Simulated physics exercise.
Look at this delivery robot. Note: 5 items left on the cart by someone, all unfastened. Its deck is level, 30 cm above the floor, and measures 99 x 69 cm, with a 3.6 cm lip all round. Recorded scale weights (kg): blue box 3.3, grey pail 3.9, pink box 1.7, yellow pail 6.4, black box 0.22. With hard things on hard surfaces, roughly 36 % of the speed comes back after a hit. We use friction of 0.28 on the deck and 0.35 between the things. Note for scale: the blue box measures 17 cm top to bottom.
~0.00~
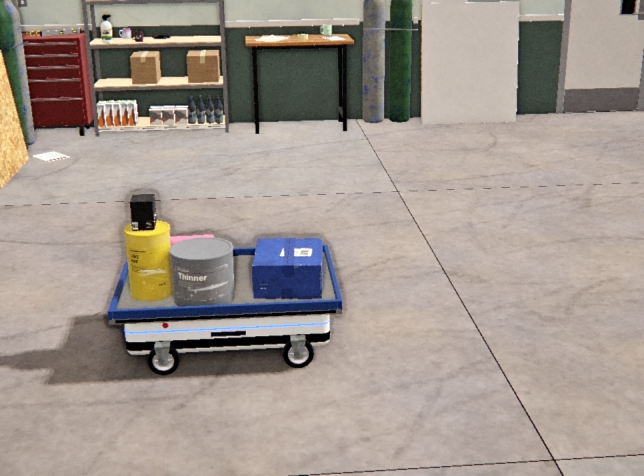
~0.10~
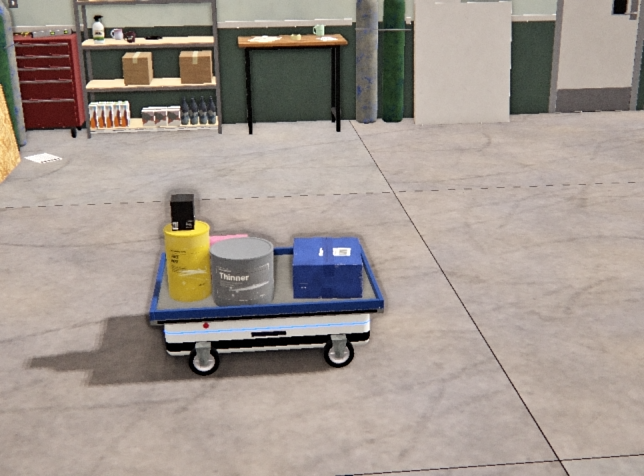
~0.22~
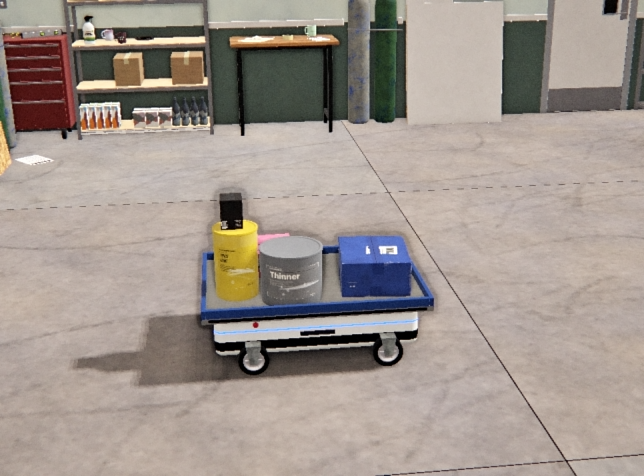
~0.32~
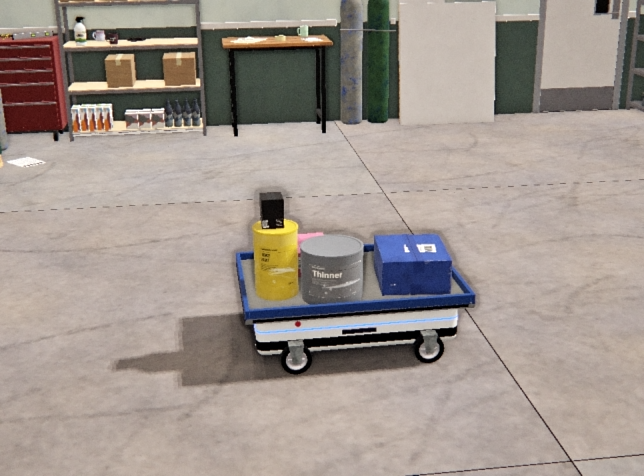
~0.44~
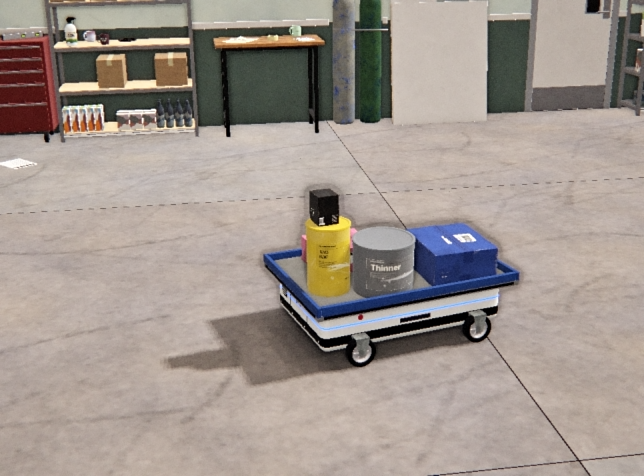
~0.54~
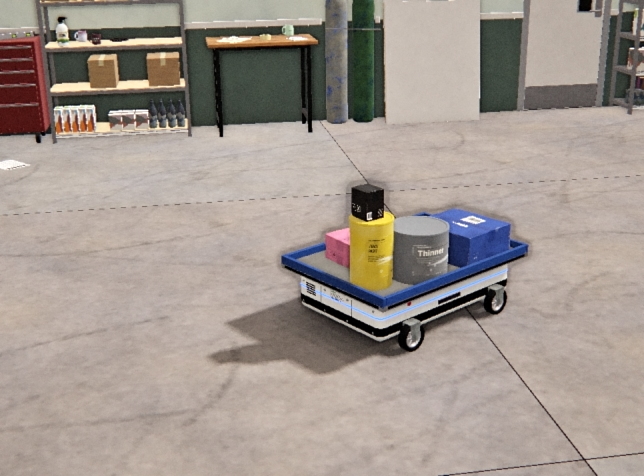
A low wheeled cart carrying a yellow pail with a black box on top, a grey pail, a blue box and a pink box rolls rightward across a concrete workshop floor. It then turns away from the viewer, swinging its rear end into view, and the pink box shows more clearly behind the yellow pail.
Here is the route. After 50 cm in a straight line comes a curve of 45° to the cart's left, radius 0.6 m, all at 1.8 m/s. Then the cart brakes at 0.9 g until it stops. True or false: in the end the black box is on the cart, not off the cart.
False; it is off the cart.
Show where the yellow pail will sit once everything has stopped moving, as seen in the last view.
It settles somewhere near (464, 220).
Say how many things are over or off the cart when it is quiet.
I count 1.
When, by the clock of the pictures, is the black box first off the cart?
It happens near 1.0 s.
By 0.64 s, 115 cm covered, turned 43°; black box 10 cm from its spot near (407, 197); pink box 12 cm from its spot; blue box 9 cm from its spot.
By 0.84 s, 143 cm covered, turned 45°; black box tilted 5° near (472, 182); yellow pail tilted 5°; pink box 12 cm from its spot.
By 0.94 s, 145 cm covered, turned 45°, stopped; black box tilted 8° near (495, 175); yellow pail 21 cm from its spot; pink box 16 cm from its spot.
By 1.24 s, 145 cm covered, turned 45°, stopped; black box now off the cart; pink box 22 cm from its spot; yellow pail 18 cm from its spot.
When it is over (1.6 s), off the cart, black box; not toppled but over 10 cm from the start, grey pail, pink box and yellow pail; the last one within 10 cm of the start.
